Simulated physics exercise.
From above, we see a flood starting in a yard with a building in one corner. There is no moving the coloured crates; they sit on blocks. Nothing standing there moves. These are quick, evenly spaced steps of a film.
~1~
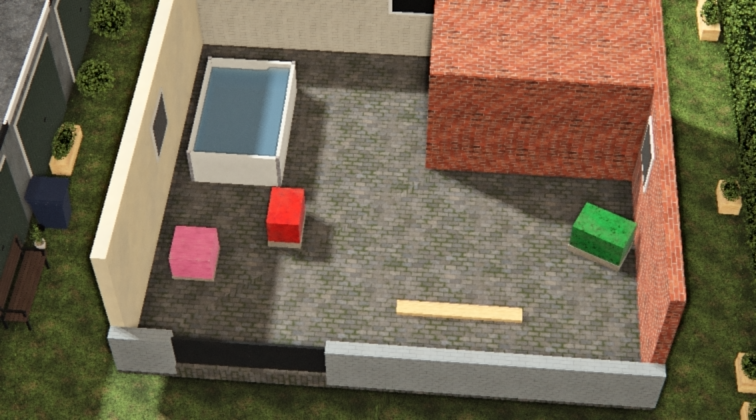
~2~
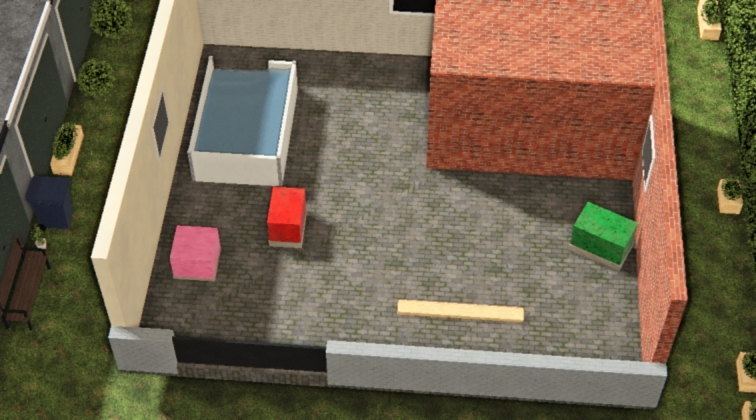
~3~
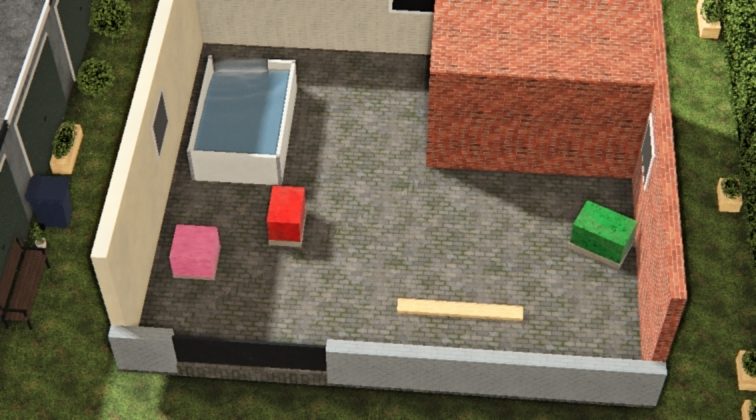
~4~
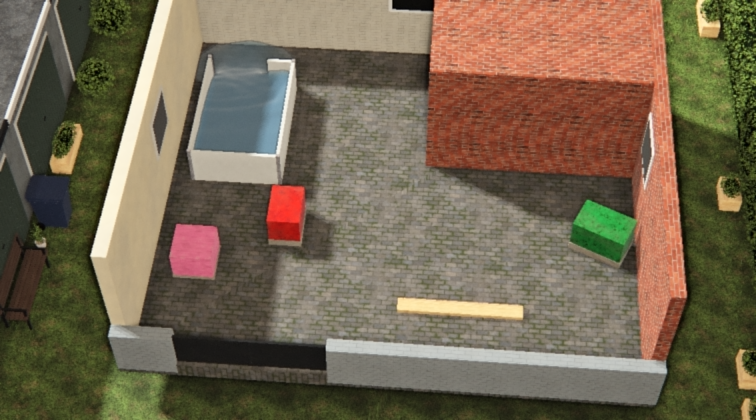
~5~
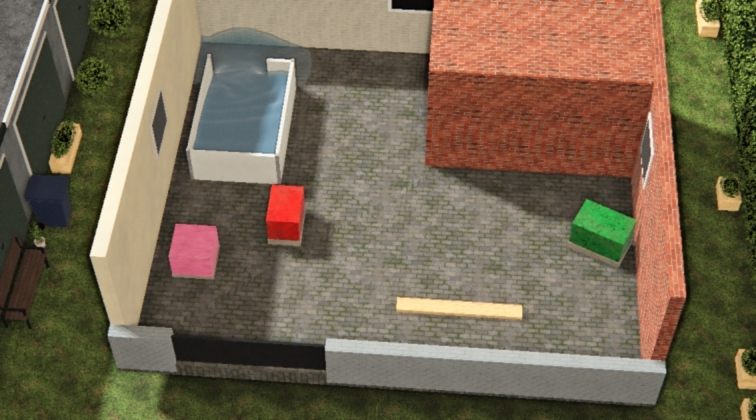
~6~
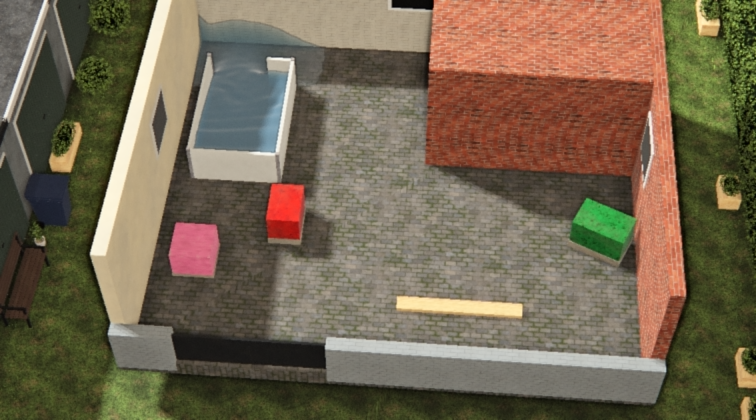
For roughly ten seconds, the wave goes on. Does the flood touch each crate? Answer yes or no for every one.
Pink crate: Yes; green crate: No; red crate: No.
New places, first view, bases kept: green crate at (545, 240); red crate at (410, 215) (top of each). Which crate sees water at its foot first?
The one in pink.
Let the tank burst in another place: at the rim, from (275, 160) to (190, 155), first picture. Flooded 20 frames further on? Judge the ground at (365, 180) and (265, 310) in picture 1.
Result, in order - waterlogged, waterlogged.
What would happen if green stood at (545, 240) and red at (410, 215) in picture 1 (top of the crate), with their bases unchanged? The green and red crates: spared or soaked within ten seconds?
Summary - green: Untouched, red: Flooded.
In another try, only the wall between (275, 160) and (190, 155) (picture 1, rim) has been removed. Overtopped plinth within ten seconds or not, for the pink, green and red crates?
Result: Pink crate is swamped; green crate is swamped; red crate is swamped.
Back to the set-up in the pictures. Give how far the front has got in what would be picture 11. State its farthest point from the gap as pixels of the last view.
About (401, 54).
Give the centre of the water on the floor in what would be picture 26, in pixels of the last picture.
The water centres close to (270, 121).
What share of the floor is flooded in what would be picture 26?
35 %.
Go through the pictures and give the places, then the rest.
The first frame shows still water in the open tank at (243, 110).
In the second frame, the front is at a hidden place, out from the gap on the open tank's far side.
In the third frame, the front is at a hidden place, out from the gap on the open tank's far side.
In the fourth frame, water pours out on the open tank's far side and has run to (223, 45).
In the fifth frame, water pours out on the open tank's far side and has run to (306, 49).
In the sixth frame, water pours out on the open tank's far side and has run to (323, 48).
A moment on, water covers 10 % of the floor; the pink crate not reached, the green crate not reached, the red crate not reached.
Next, water covers 20 % of the floor; the pink crate not reached, the green crate not reached, the red crate not reached.
Then, water covers 35 % of the floor; the pink crate water round its plinth, the green crate not reached, the red crate water round its plinth.
Later, water covers 65 % of the floor; the pink crate water round its plinth, the green crate not reached, the red crate water round its plinth.
In the end, water covers 85 % of the floor; the pink crate was topped, the green crate stayed above the water, the red crate stayed above the water.
